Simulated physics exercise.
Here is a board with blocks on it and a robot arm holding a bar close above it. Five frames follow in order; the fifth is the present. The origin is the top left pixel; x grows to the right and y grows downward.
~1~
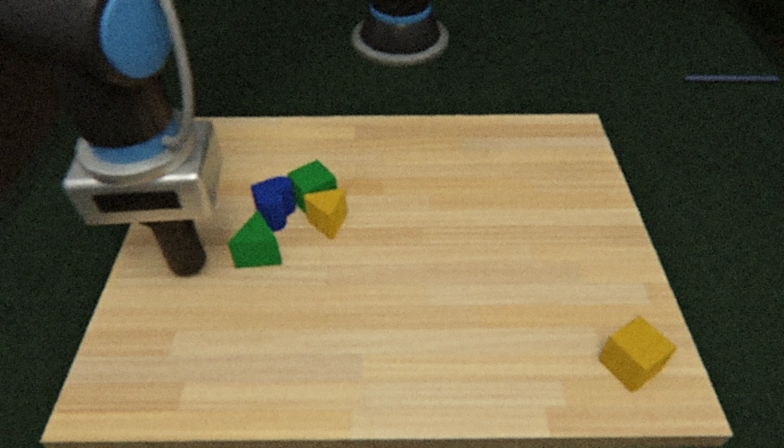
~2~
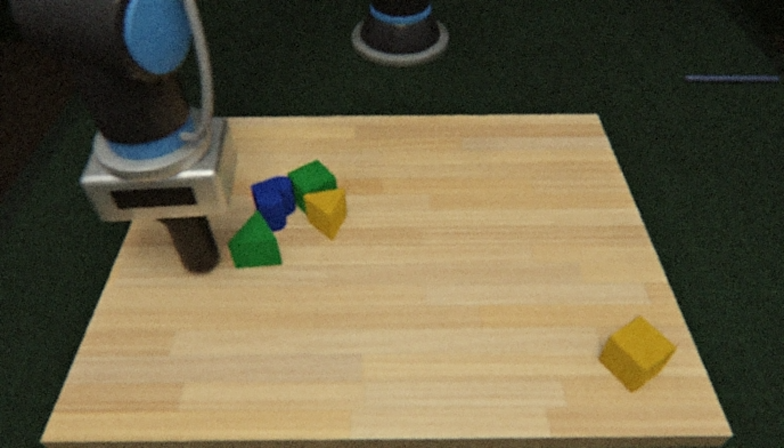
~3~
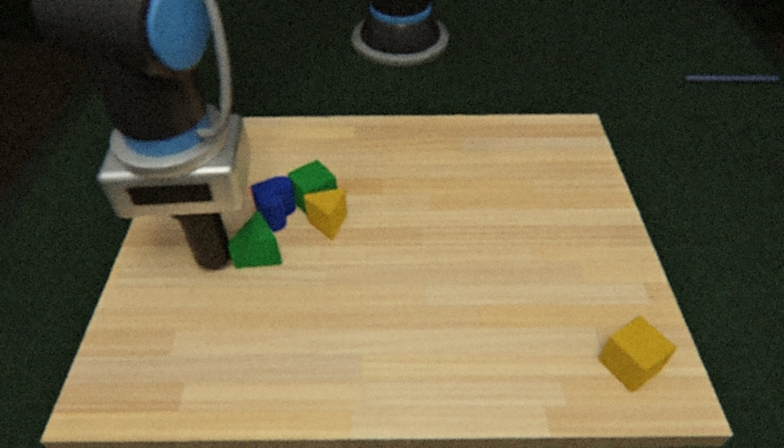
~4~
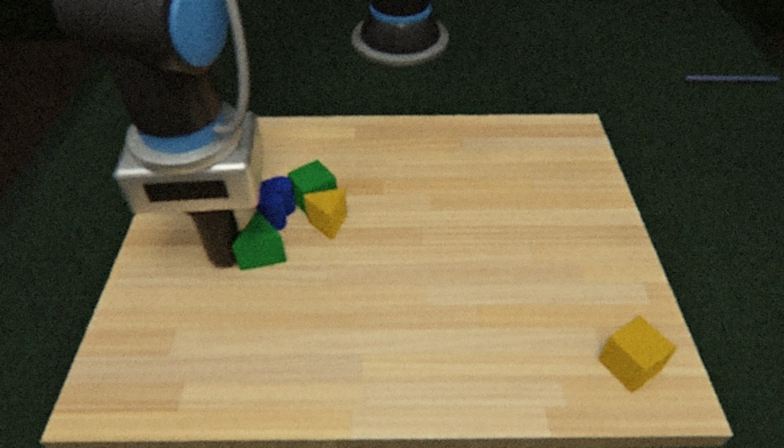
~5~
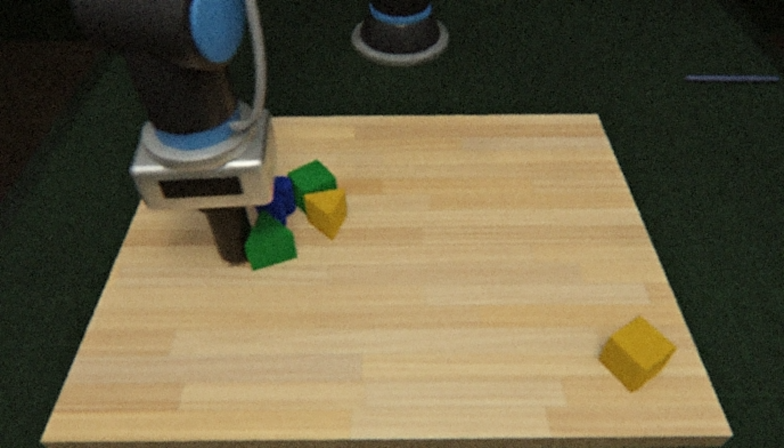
Robot arm moving a dark bar slowly right across a wooden board, then nudging a green block slightly right beside other blocks.
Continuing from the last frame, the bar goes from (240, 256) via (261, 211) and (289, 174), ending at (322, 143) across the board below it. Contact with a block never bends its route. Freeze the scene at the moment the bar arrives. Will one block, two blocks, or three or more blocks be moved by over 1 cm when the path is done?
Moved: Exactly two.
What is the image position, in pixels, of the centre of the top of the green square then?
The middle of its upper face will lie at (325, 166).
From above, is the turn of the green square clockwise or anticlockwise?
Rotation: Clockwise.
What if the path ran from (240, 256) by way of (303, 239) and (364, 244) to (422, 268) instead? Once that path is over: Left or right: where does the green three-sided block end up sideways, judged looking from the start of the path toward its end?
The left-hand side.
What follows on the original path. One third of the way, bar (260, 203); blue heart (284, 167); green square (321, 168), turned 45° clockwise.
Two thirds of the way, bar (288, 166); blue heart (319, 138), turned 30° clockwise; green square (325, 166), turned 65° clockwise.
At the end, bar (321, 136); green three-sided block still; blue heart (344, 128), turned 60° clockwise; green square (325, 166), turned 65° clockwise.
